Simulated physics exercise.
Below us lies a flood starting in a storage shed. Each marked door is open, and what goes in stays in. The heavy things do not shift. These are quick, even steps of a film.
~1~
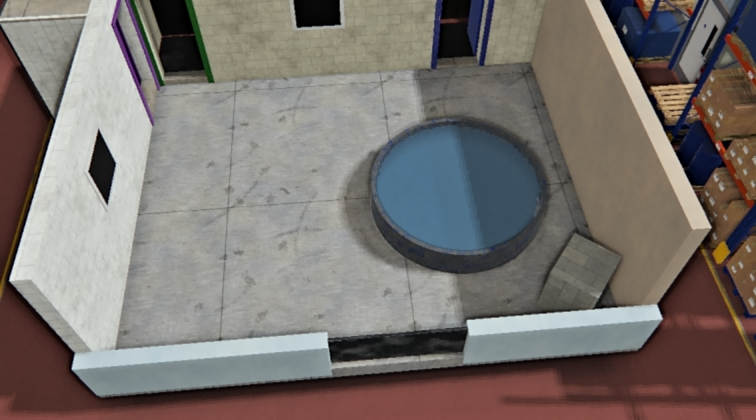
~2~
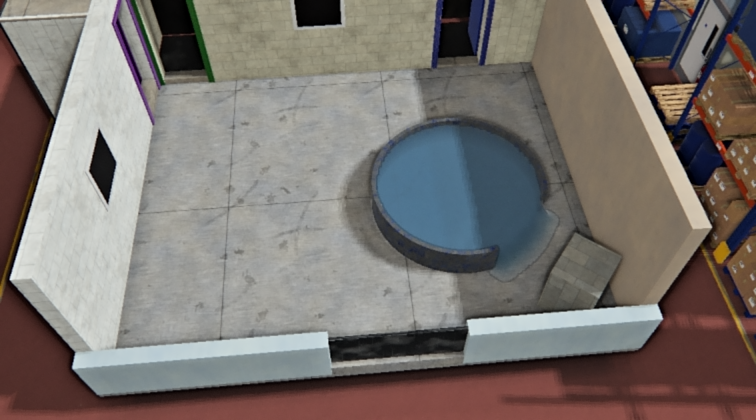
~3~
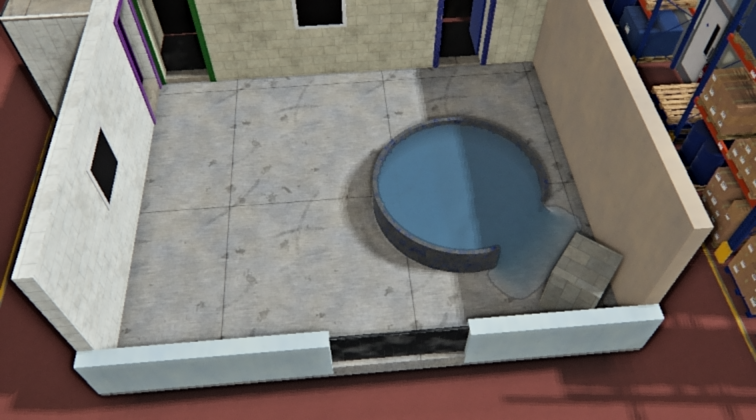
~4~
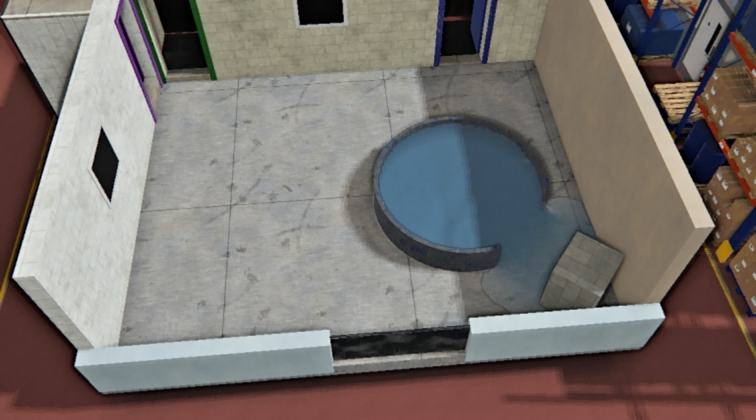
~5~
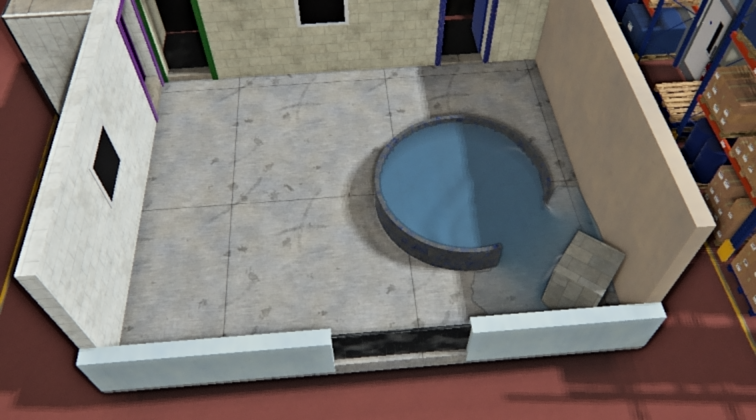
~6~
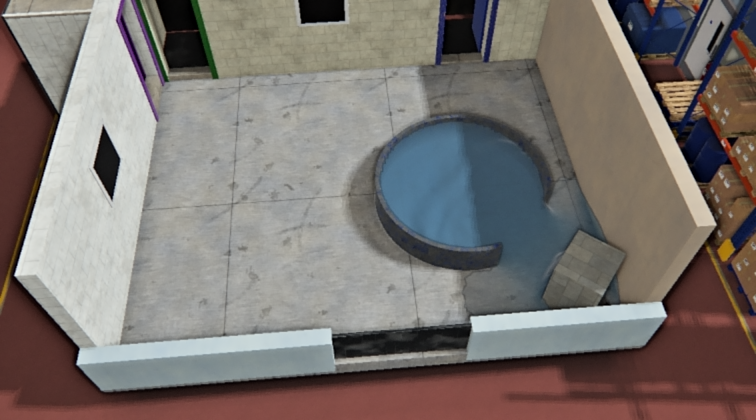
A round tank opens at its lower right side and blue water spreads across the floor.
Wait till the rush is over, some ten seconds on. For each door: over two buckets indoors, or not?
One by one: The purple door holds within the limit; the blue door floods; the green door holds within the limit.
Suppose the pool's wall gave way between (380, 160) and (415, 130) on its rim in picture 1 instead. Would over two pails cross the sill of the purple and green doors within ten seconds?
In short: The purple door is under, the green door goes over.
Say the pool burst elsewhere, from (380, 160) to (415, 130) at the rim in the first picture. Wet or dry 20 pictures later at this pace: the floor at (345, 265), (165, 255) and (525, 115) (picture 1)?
One after the other: Not flooded, no water, not flooded.
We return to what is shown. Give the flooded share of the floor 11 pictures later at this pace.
I make it 15 per cent.
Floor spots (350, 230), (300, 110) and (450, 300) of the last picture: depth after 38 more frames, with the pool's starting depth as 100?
In turn 4, 2 and 14 in a hundred.
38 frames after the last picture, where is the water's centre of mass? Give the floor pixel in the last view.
Around (432, 209).
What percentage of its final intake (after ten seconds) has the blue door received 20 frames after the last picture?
Some 0 per cent.
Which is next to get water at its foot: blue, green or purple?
That is the blue-painted one.
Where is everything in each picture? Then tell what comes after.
In the first frame, the round tank at (458, 184) is whole and still.
In the second frame, the front is at a hidden place, out from the gap at (526, 239).
In the third frame, the front is at (576, 222), out from the gap at (527, 239).
In the fourth frame, water pours out at (528, 239) and has run to (531, 313).
In the fifth frame, water pours out at (529, 238) and has run to a hidden place.
In the sixth frame, water pours out at (529, 237) and has run to a hidden place.
A moment on, water covers 10 % of the floor; the purple door not reached, the blue door not reached, the green door not reached.
Next, water covers 15 % of the floor; the purple door not reached, the blue door not reached, the green door not reached.
Then, water covers 40 % of the floor; the purple door not reached, the blue door wet at the sill, nothing in, the green door not reached.
Later, water covers 75 % of the floor; the purple door not reached, the blue door over two buckets in, the green door not reached.
In the end, water covers 100 % of the floor; the purple door wet at the sill, nothing in, the blue door over two buckets in, the green door wet at the sill, nothing in.
